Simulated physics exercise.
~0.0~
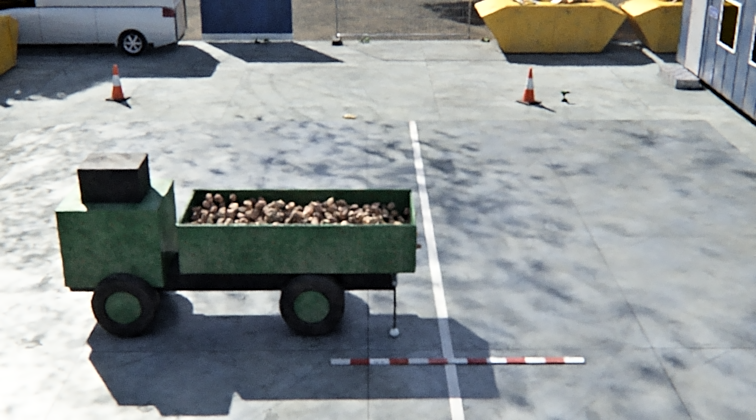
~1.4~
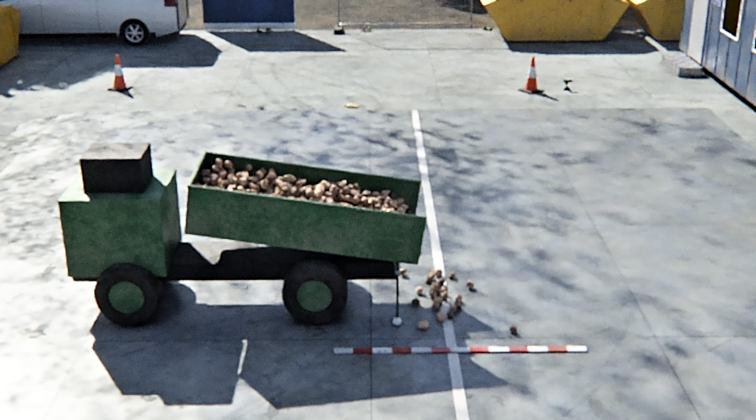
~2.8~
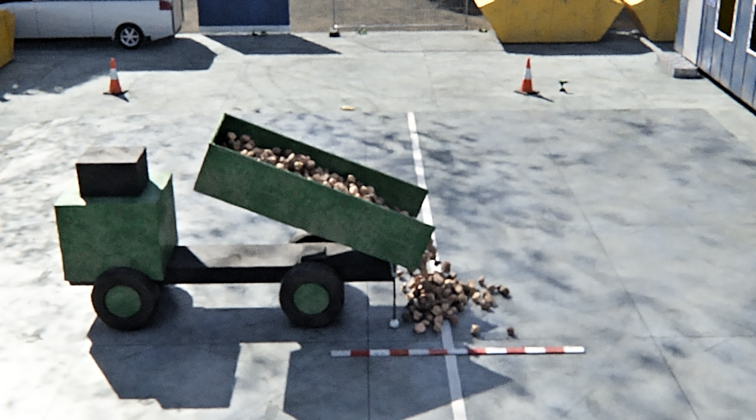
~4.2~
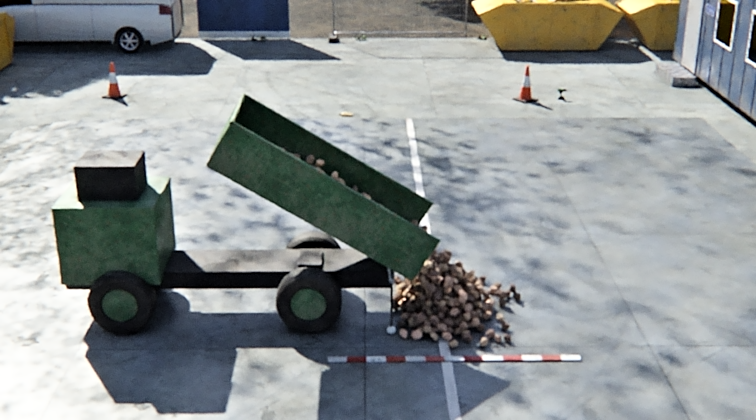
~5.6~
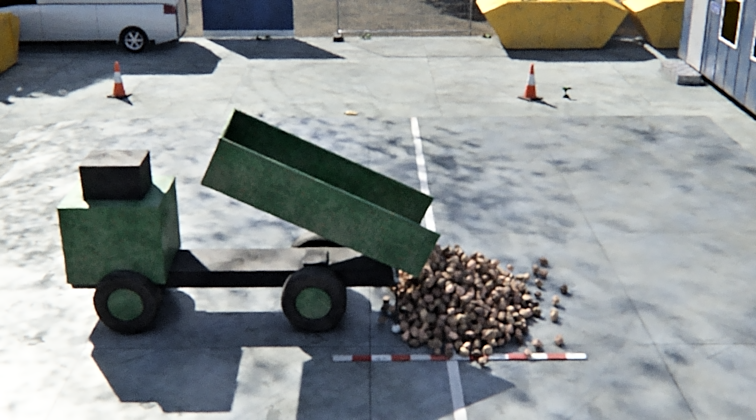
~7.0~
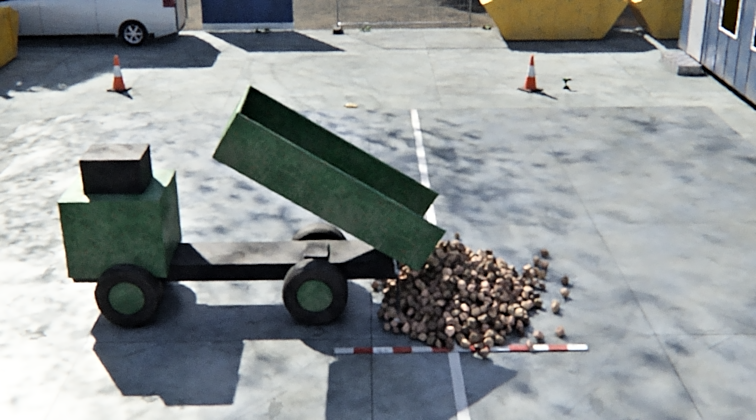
Paved yard with a green tipper truck raising its body, spilling brown stones into a heap across a white line until emptied.
